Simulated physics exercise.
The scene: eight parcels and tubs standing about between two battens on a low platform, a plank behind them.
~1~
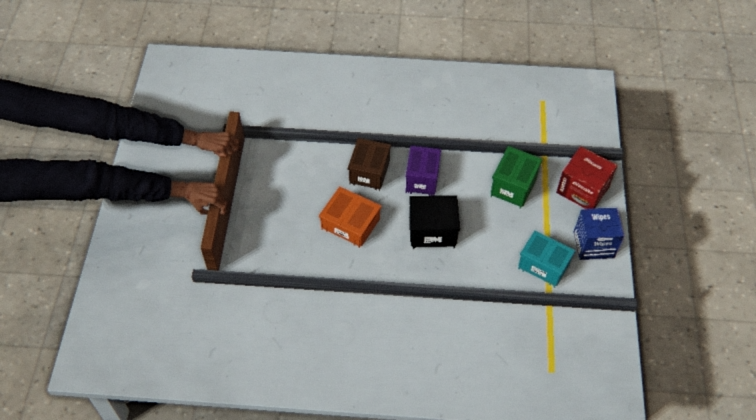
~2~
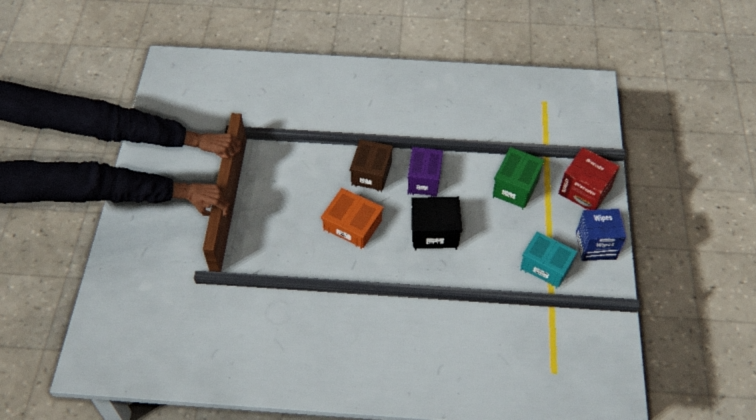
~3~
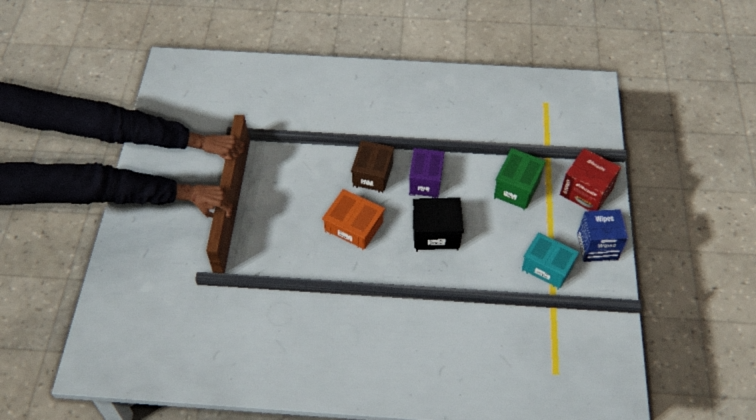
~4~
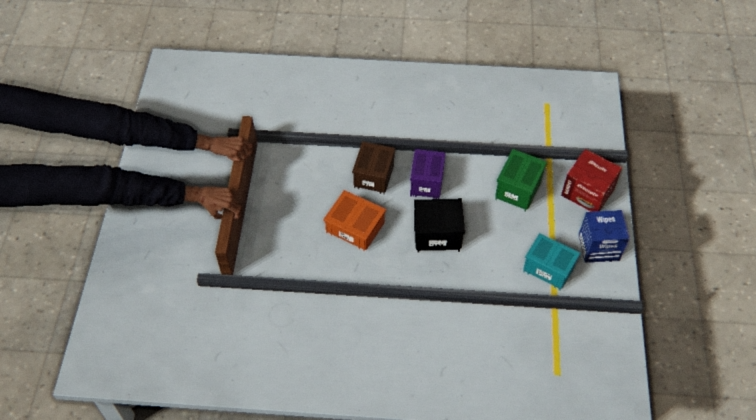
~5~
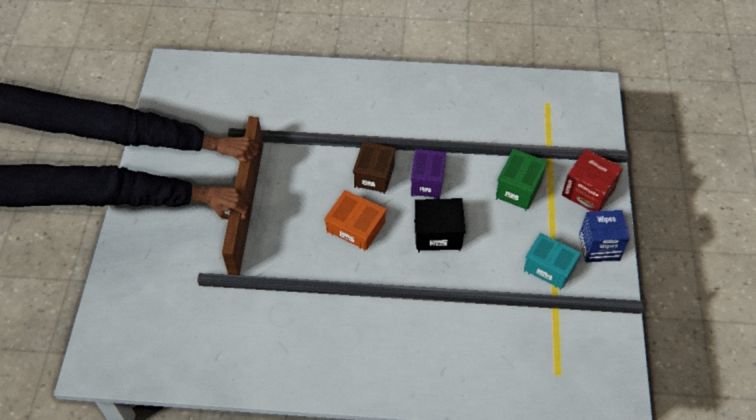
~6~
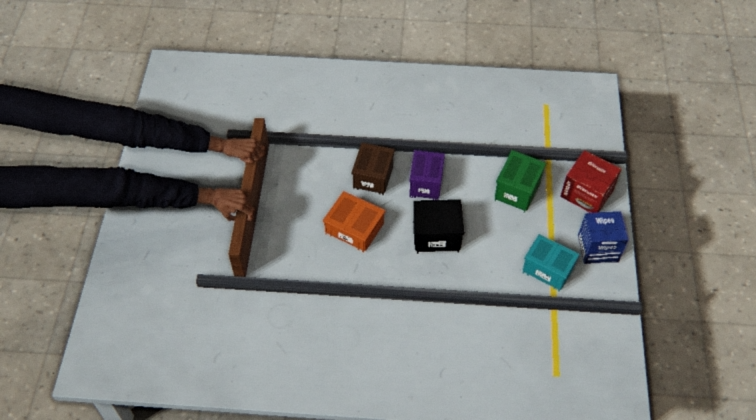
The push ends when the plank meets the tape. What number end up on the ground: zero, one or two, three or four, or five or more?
In the end the number that fall off is three or four.
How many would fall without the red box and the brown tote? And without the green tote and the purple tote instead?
Fallen: 1, and 1 in the other try.
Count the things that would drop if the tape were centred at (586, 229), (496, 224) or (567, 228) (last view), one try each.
It would be 5, 0 and 4.
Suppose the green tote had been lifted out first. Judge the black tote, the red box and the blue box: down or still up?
The black tote does not fall; the red box drops off; the blue box drops off.
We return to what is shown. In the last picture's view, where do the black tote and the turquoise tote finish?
The black tote stops around (627, 236); the turquoise tote around (589, 274).
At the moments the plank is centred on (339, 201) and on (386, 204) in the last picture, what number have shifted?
First 1, then 4.
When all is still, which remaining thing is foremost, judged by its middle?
The black tote ends nearest.
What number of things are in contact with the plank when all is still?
It touches 2.
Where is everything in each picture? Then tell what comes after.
In the first frame, blue box (598, 234); red box (586, 179); turquoise tote (546, 259); plank (224, 190); tape (547, 223).
In the second frame, red box (588, 180); plank (226, 191).
In the third frame, turquoise tote (549, 261); purple tote (426, 174).
In the fourth frame, blue box (603, 237); black tote (438, 226).
In the fifth frame, red box (592, 182); orange tote (356, 221).
In the sixth frame, blue box (602, 238); red box (590, 183); turquoise tote (550, 263); plank (250, 196); tape (551, 227).
A little later, none off yet; blue box at rest near (602, 238); red box at rest near (590, 183); turquoise tote at rest near (550, 263).
Next, none off yet; blue box shifted a little near (615, 237); red box shifted about its own width near (621, 185); turquoise tote shifted about its own width near (589, 274).
When it is over, the number that fall off is three or four; down, green tote, red box and blue box.
